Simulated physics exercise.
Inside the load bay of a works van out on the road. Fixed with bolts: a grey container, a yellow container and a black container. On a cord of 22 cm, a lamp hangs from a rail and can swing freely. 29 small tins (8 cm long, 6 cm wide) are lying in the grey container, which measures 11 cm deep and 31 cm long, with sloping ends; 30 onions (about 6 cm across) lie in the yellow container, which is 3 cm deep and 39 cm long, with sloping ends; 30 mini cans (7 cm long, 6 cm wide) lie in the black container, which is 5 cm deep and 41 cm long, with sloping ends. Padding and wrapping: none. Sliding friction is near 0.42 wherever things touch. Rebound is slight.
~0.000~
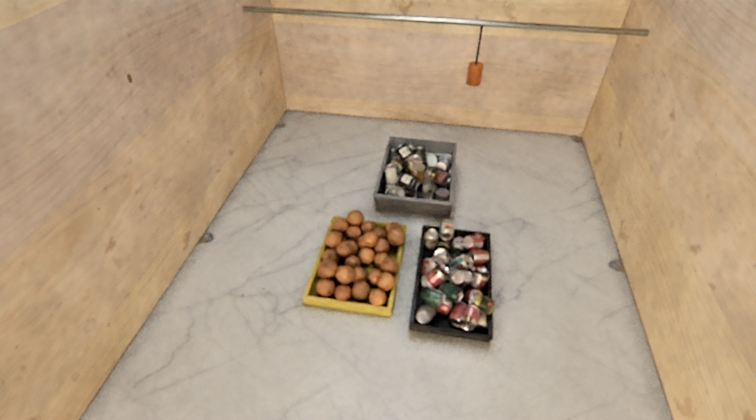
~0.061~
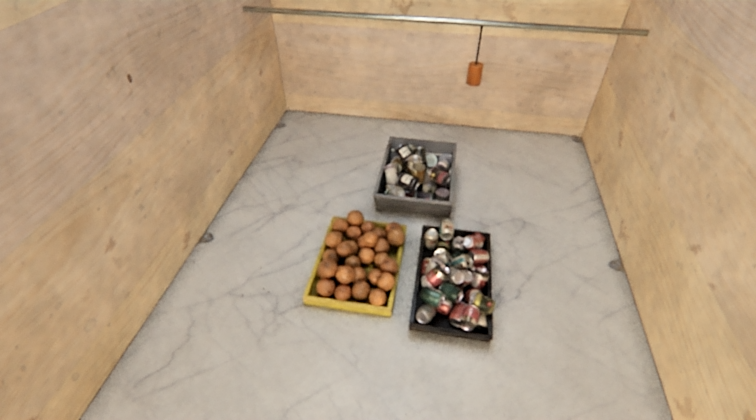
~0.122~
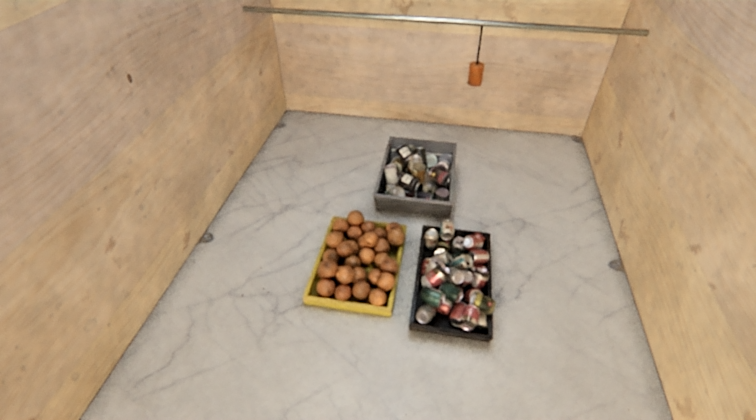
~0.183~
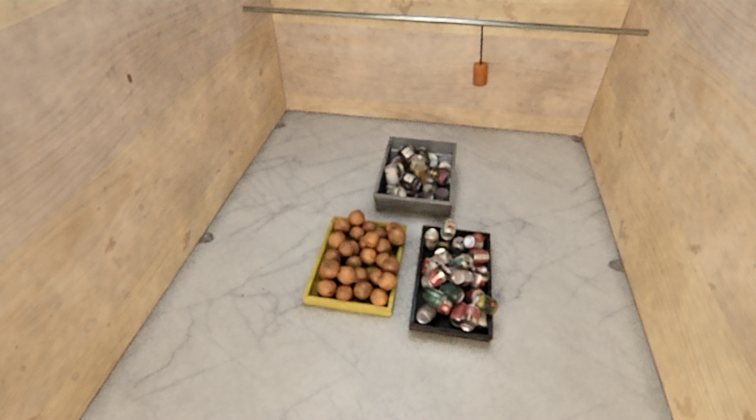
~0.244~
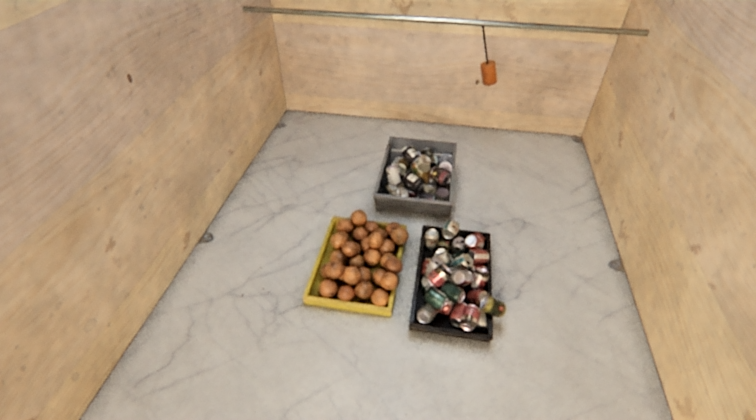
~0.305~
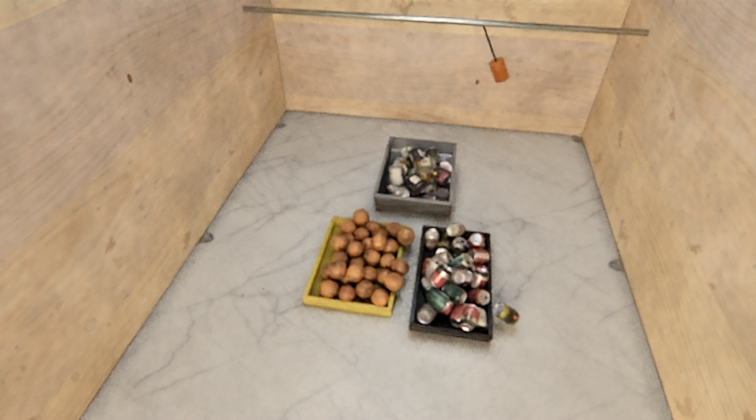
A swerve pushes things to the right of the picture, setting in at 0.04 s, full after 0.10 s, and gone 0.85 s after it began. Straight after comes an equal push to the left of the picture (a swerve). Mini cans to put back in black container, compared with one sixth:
Beyond a sixth.
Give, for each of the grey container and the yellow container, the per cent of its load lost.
I'd estimate grey container near 5 and yellow container near 20 per cent.
After 0.63 s, the grey container has all 29, the yellow container is down by 5 of 30 and the black container is down by 2 of 30.
After 1.04 s, the grey container has all 29, the yellow container is down by 7 of 30 and the black container is down by 3 of 30.
After 1.61 s, the grey container is down by 1 of 29, the yellow container is down by 5 of 30 and the black container is down by 8 of 30.
Final count (at 2.34 s), the grey container is down by 1 of 29, the yellow container is down by 6 of 30 and the black container is down by 8 of 30. Asked share, 8 of 30, 27 per cent.
